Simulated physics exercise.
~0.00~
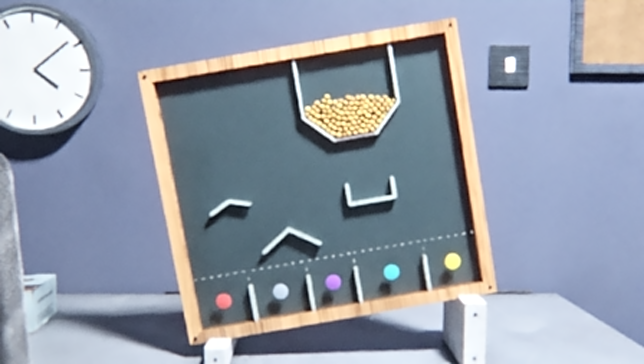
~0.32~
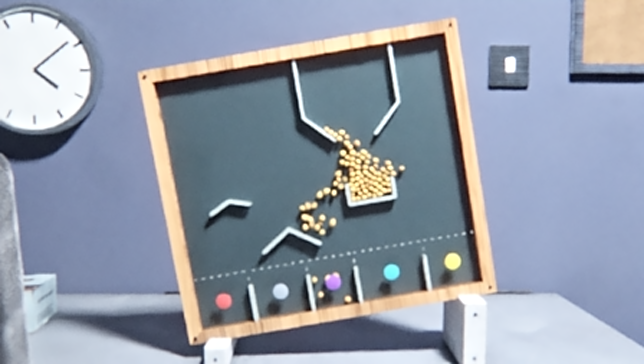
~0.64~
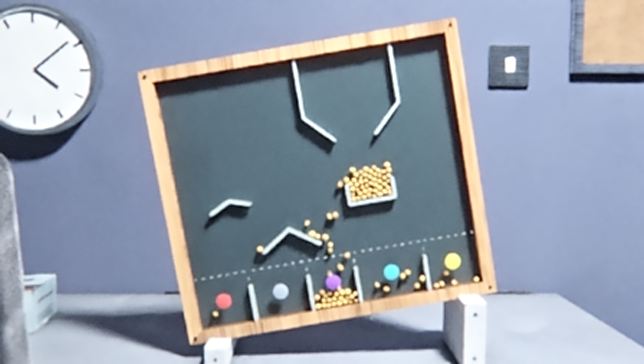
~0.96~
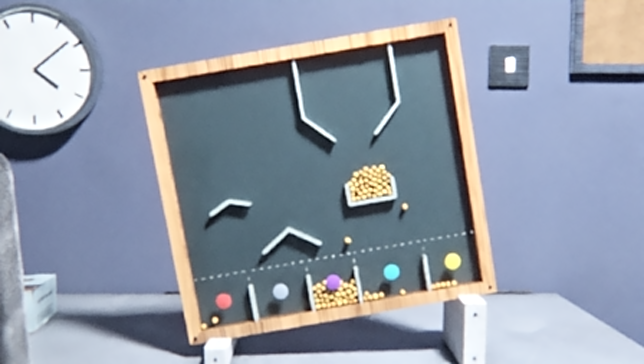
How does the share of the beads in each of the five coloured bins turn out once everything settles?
The purple bin ends with a middling share of the beads, while the red, grey, turquoise and yellow bins each hold only a low share or almost nothing.
